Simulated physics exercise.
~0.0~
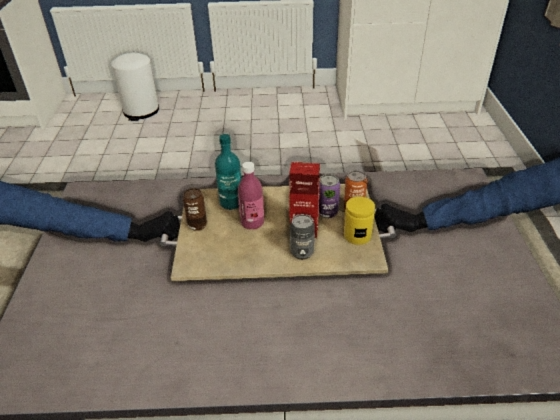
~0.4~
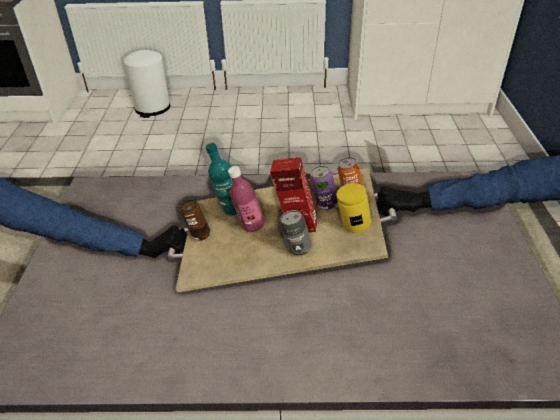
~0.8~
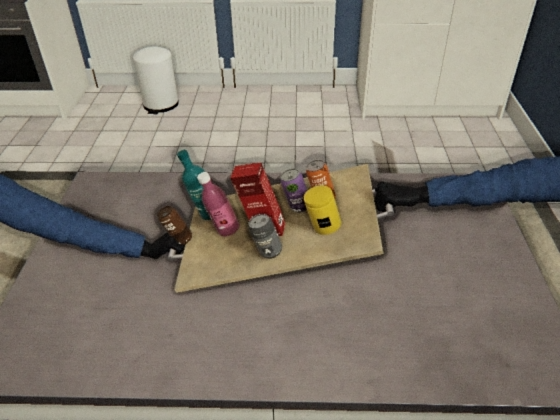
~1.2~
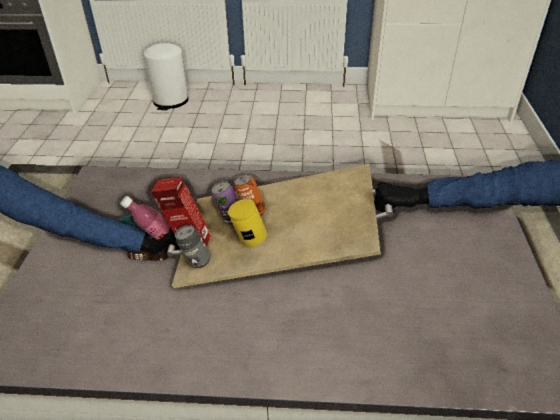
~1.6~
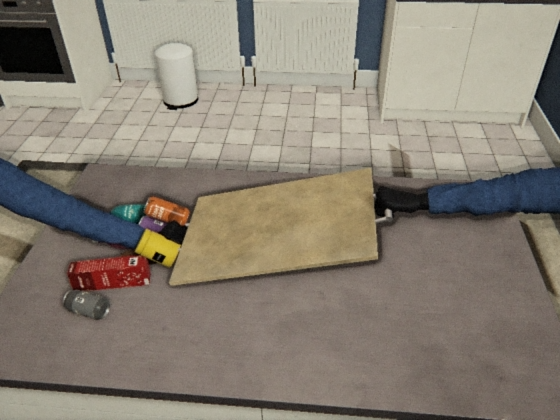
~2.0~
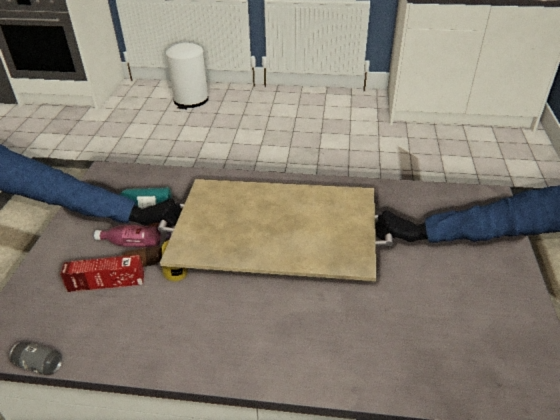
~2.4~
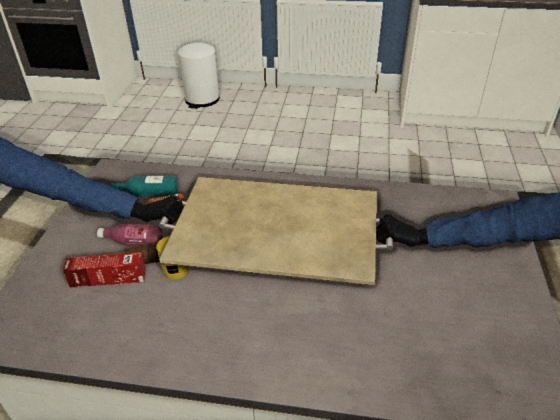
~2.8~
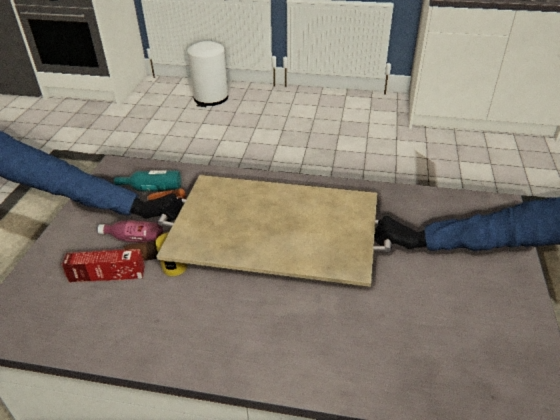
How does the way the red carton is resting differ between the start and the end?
At the start the red carton stands upright on the tray, and at the end it is lying on its side, off the tray to the left.
